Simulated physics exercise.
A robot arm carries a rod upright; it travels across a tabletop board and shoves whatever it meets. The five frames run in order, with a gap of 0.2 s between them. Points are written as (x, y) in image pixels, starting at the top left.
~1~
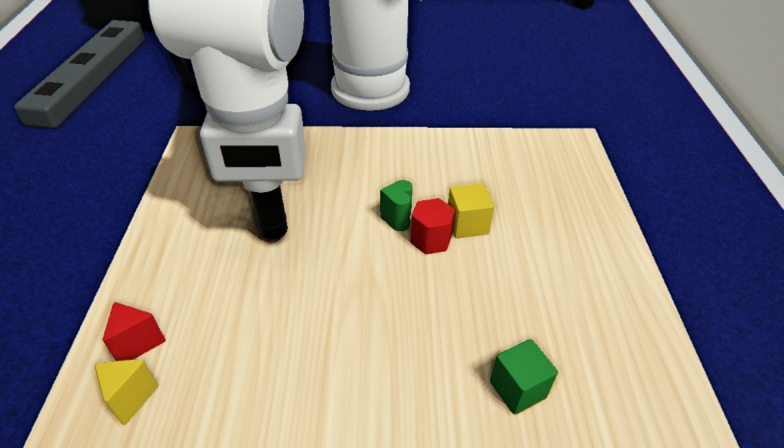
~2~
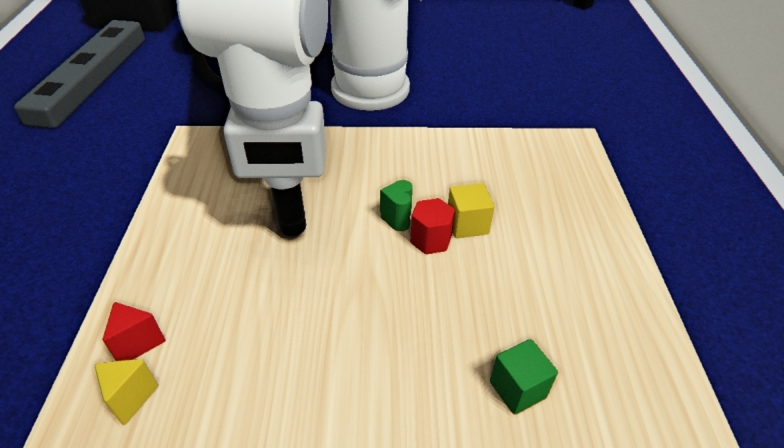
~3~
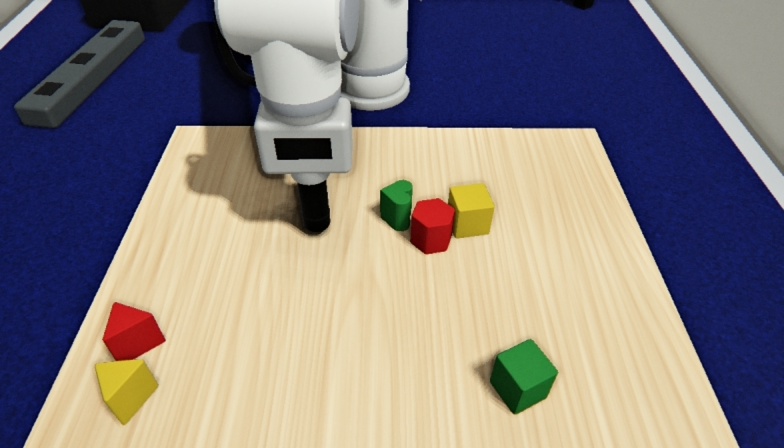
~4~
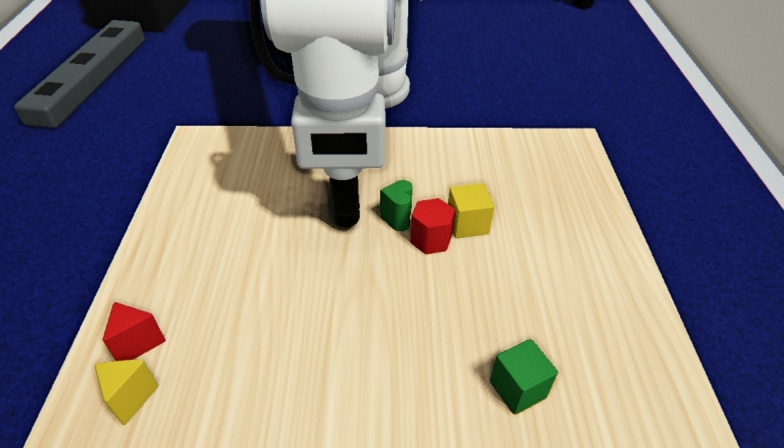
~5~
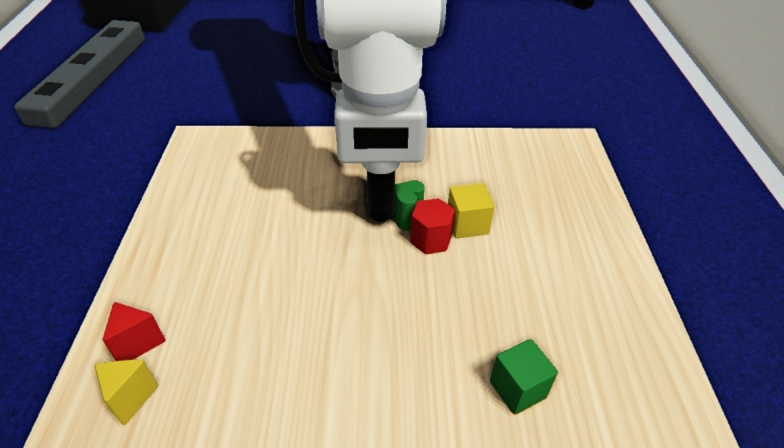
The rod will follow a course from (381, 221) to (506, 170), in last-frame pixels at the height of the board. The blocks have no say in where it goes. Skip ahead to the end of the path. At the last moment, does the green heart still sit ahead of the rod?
No, it doesn't check out.
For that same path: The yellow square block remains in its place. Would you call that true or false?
The statement is false.
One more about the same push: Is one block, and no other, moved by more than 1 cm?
That would be a no.
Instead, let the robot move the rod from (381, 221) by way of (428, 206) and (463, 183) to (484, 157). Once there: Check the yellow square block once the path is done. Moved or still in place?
By the end it has moved.
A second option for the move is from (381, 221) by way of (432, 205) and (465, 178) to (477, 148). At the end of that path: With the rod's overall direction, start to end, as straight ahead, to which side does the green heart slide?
Answer: Right.
On the path given first. One third of the way, rod at (426, 195); green heart at (455, 178), turned 35° clockwise; yellow square block at (483, 195), turned 40° clockwise.
Two thirds of the way, rod at (468, 178); green heart at (489, 172), turned 70° clockwise; yellow square block at (489, 195), turned 60° clockwise.
At the end, rod at (508, 163); green heart at (490, 172), turned 75° clockwise; red hexagonal block in place; yellow square block at (489, 195), turned 60° clockwise.
